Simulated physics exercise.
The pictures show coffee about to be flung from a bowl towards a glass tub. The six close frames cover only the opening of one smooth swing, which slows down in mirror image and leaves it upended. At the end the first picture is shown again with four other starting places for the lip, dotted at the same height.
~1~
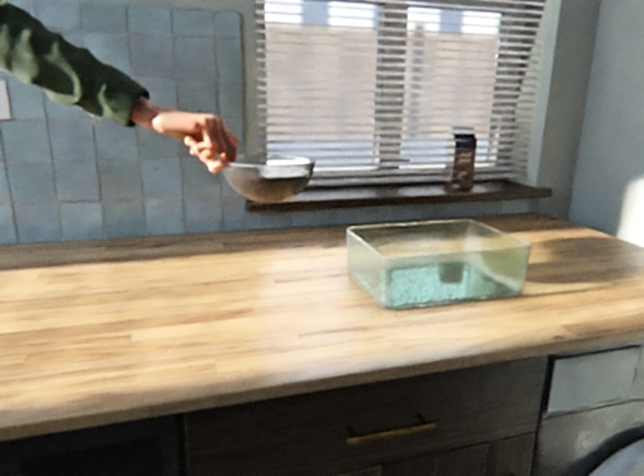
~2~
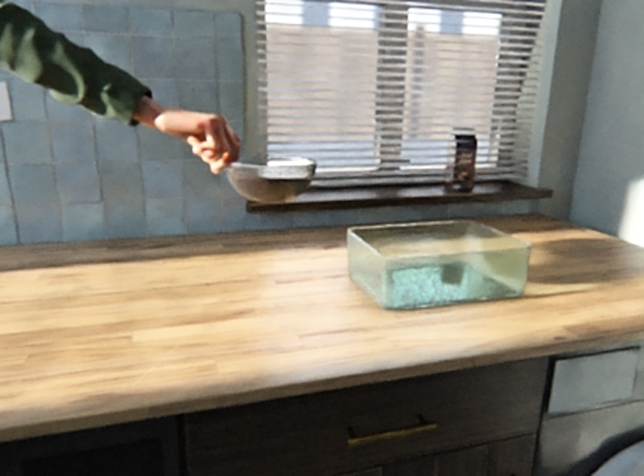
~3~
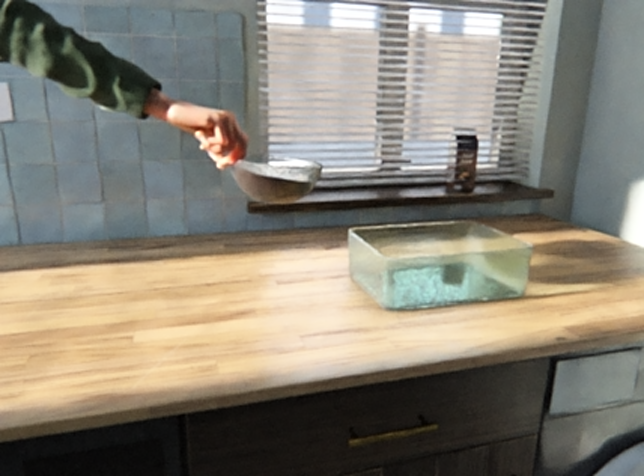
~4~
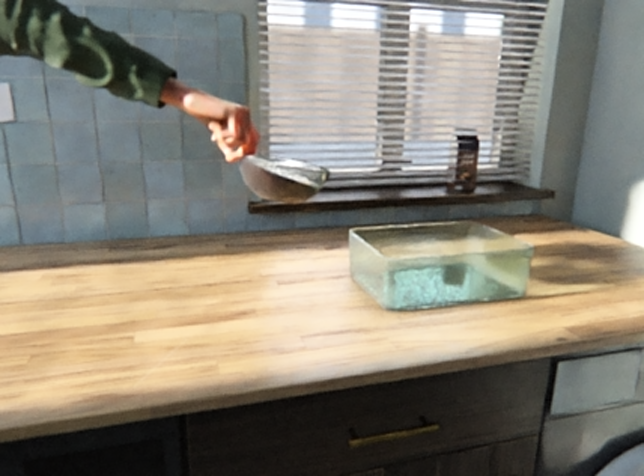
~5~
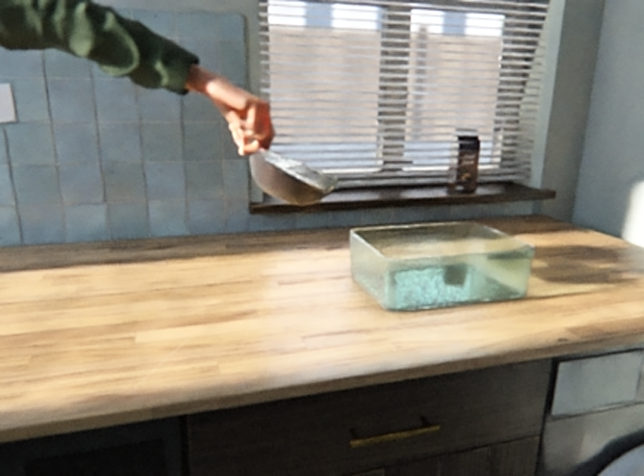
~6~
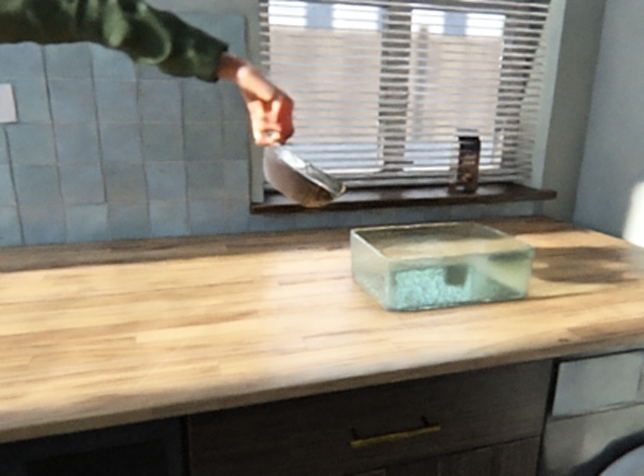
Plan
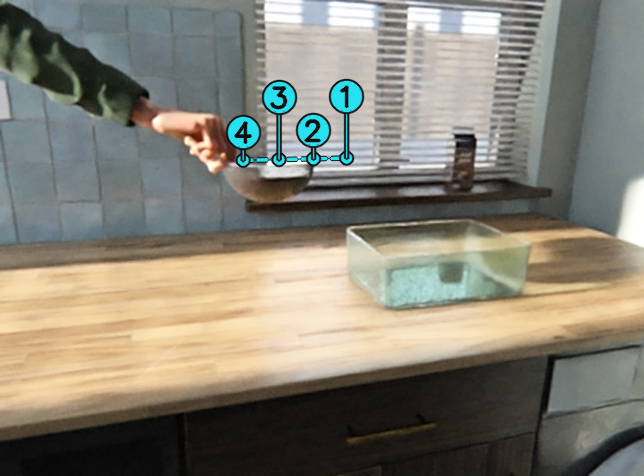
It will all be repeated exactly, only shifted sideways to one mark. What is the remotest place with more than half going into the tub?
Choose 3.
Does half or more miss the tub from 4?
Yes, that goes wrong.
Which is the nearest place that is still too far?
Place 4.
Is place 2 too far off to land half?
No, not at all.
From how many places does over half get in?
Three of the four.
On the marked copy, 1 at (346, 158); 2 at (313, 158); 3 at (279, 159); 4 at (243, 160).
With 1, about 73 % lands in the tub, 3 % falls short and 24 % goes beside or beyond.
With 2, about 89 % lands in the tub, 2 % falls short and 10 % goes beside or beyond.
With 3, about 89 % lands in the tub, 4 % falls short and 7 % goes beside or beyond.
With 4, about 5 % lands in the tub, 90 % falls short and 4 % goes beside or beyond.
